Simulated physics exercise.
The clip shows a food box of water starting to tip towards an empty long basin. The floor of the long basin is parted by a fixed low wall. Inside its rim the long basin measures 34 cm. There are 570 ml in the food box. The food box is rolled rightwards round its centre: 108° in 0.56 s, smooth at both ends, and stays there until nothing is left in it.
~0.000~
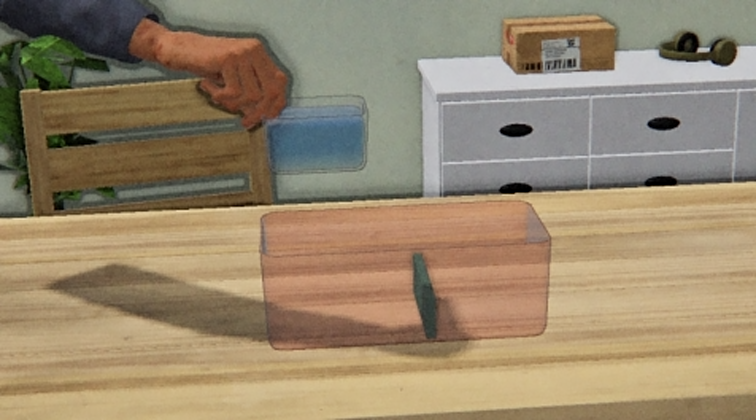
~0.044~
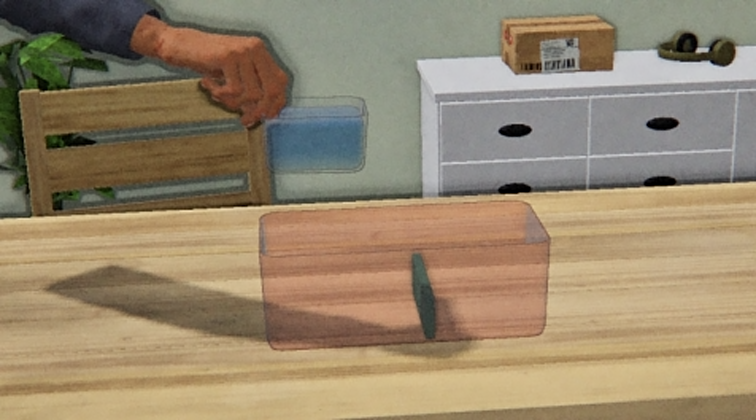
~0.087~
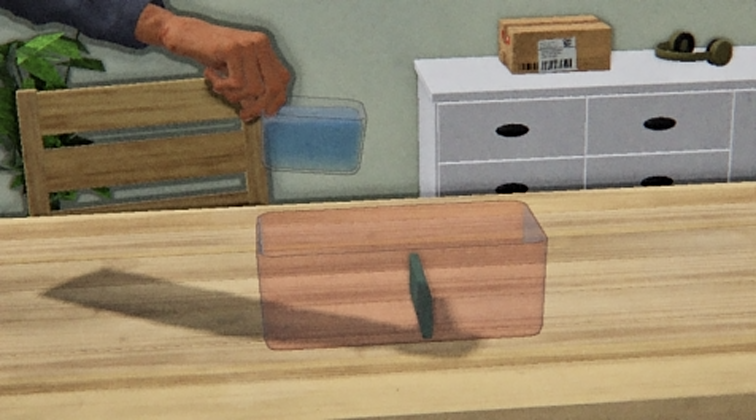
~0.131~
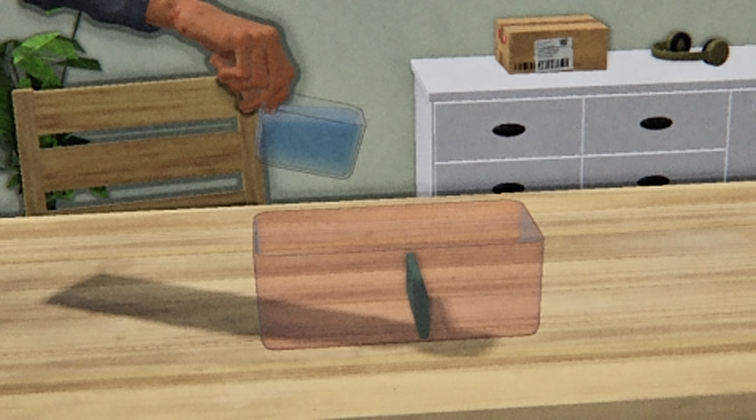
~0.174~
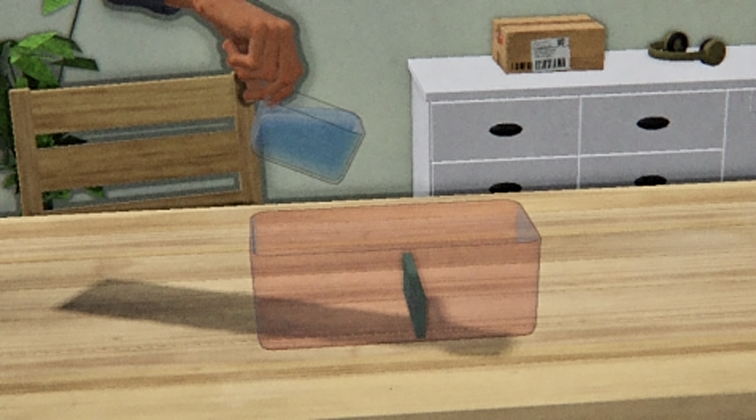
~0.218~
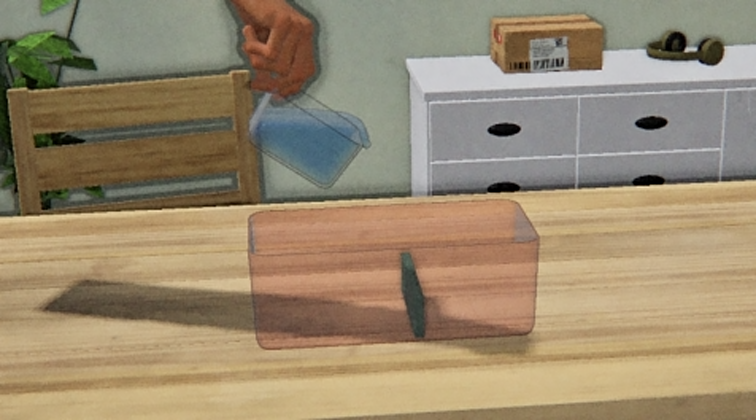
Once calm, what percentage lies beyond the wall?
Roughly 32 per cent is past the wall.
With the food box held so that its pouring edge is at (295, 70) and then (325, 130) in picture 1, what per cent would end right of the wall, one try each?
In turn about 5 and 5 per cent.
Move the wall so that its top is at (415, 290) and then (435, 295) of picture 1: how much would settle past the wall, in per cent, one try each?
First 55, then 20 per cent.
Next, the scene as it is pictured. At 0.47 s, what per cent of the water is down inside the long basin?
Some 48 per cent.
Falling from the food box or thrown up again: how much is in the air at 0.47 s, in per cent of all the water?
Near 36 in a hundred.
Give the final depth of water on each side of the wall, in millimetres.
Left about 14 mm, right about 8 mm.
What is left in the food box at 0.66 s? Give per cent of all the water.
Near 2 in a hundred.
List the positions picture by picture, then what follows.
The first picture shows tilt 0°; pouring edge (365, 106); surface from (265, 117) to (363, 113); the long basin's rim runs from (262, 236) to (540, 222); the wall's top is at (424, 275).
The second picture shows tilt 2°; pouring edge (365, 108); surface from (265, 116) to (362, 114).
The third picture shows tilt 6°; pouring edge (364, 112); surface from (264, 116) to (362, 115).
The fourth picture shows tilt 14°; pouring edge (363, 119); surface from (262, 114) to (361, 115).
The fifth picture shows tilt 24°; pouring edge (362, 128); surface from (259, 116) to (362, 122); 1 per cent is over the edge.
The sixth picture shows tilt 36°; pouring edge (360, 139); surface from (255, 117) to (358, 128); 6 per cent is over the edge.
After 0.47 s the tilt is 101° and 17 per cent is still to pour, 25 is left of the wall and 22 right of it.
After 0.66 s the tilt is 108° and 2 per cent is still to pour, 62 is left of the wall and 31 right of it.
After 0.85 s the tilt is 108° and 0 per cent is still to pour, 65 is left of the wall and 31 right of it.
After 1.06 s the tilt is 108° and 0 per cent is still to pour, 67 is left of the wall and 31 right of it.
In the end 67 per cent lies left of the wall, 32 right of it and 2 outside.
